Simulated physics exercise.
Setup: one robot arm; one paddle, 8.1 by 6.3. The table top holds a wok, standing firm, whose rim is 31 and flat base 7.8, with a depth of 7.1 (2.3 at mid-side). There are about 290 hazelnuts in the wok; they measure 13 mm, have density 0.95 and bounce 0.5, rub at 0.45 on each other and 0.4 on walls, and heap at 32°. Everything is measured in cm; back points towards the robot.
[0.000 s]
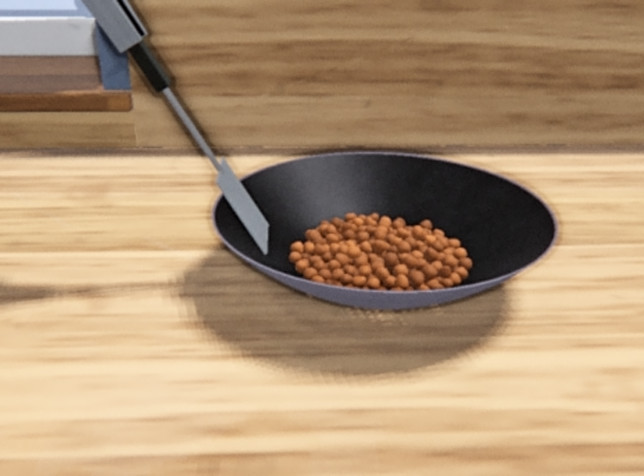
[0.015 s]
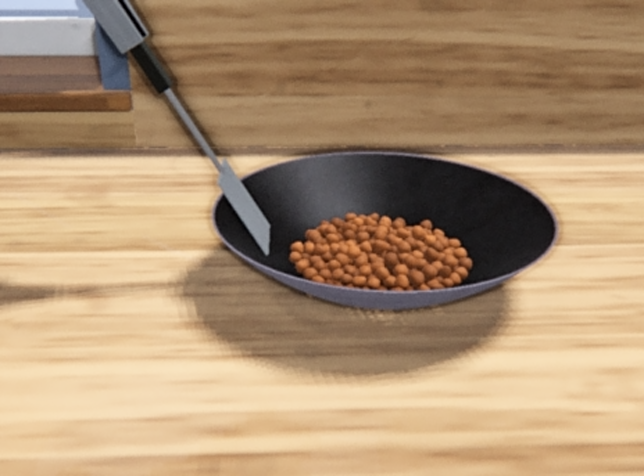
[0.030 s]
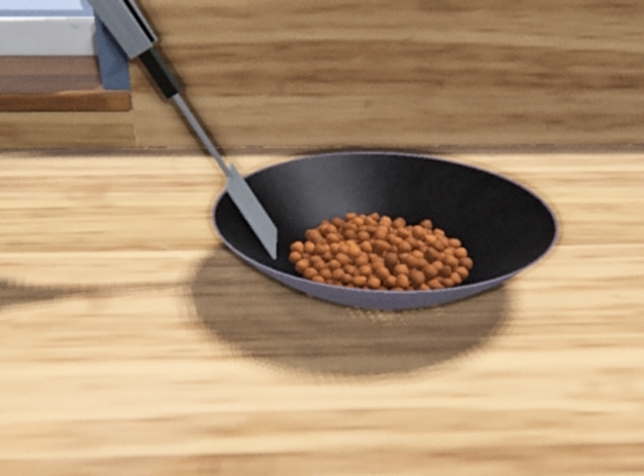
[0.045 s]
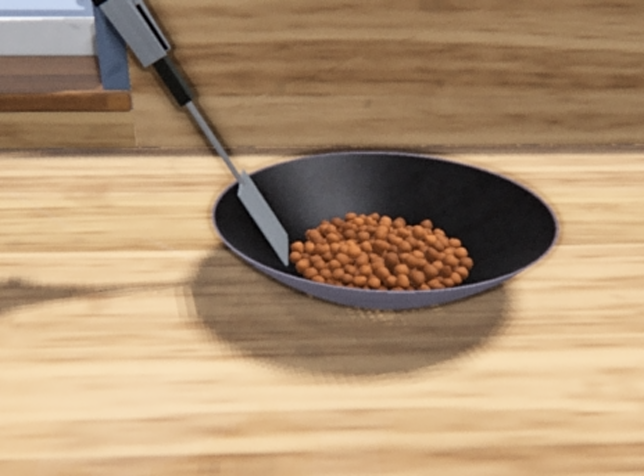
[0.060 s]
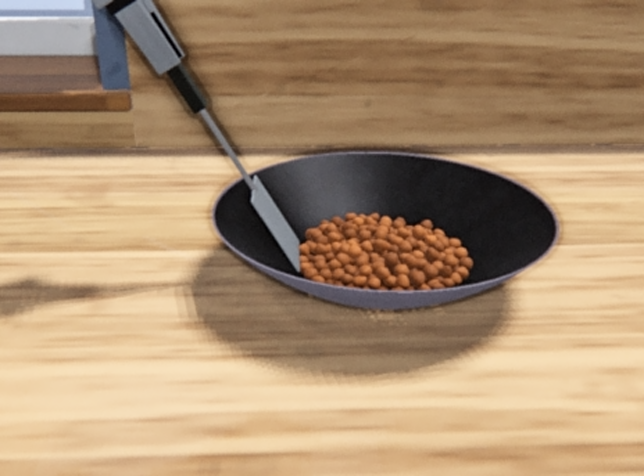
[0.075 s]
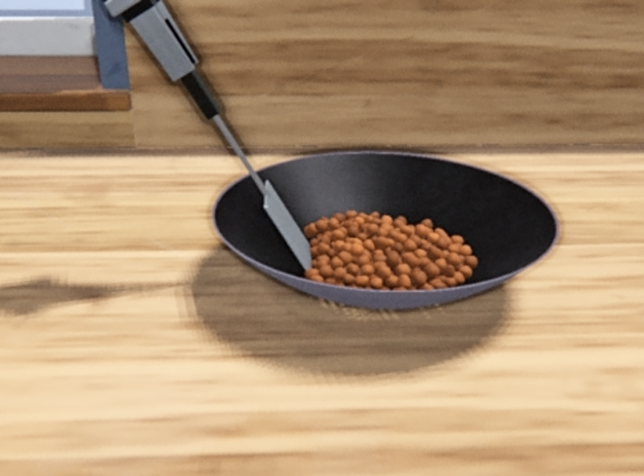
A grey paddle held by a robot arm rests at the left inside of a dark wok on a wooden table, then slides right and slightly down toward a heap of brown hazelnuts. Its blade meets the heap's left edge and pushes it, shifting the nuts slightly to the right.
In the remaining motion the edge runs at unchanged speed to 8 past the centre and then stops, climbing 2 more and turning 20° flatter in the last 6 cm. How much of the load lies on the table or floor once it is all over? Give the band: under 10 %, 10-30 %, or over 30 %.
Band: Under 10 %.
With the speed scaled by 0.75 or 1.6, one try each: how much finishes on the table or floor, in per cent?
Some 0 per cent, then some 20 per cent, on the table or floor.
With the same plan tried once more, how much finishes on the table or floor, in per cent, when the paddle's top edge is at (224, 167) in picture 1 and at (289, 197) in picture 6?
Around 15 per cent finishes there.
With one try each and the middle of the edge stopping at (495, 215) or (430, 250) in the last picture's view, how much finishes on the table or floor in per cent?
About 20 and 0 per cent.
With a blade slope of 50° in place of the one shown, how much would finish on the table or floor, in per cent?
In that case, around 0 percent would end up on the table or floor.
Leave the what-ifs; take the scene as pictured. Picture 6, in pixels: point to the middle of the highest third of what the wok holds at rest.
Near (485, 229).
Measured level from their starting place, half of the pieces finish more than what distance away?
Level distance of roughly 5 cm.
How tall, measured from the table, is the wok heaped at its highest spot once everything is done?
Top of the heap: Roughly 7.0 cm above the table top.
After 0.15 s, sloping 60°, highest piece 5 above the table; 288 in the wok.
After 0.22 s, sloping 54°, highest piece 7 above the table; 288 in the wok.
After 0.45 s, sloping 40°, highest piece 8 above the table; 278 in the wok, 8 on the table or floor, 2 on the blade or in flight.
After 1.50 s, sloping 40°, highest piece 7 above the table; 278 in the wok, 10 on the table or floor.
At rest, 278 in the wok, 10 on the table or floor. That is 3 % on the table or floor.
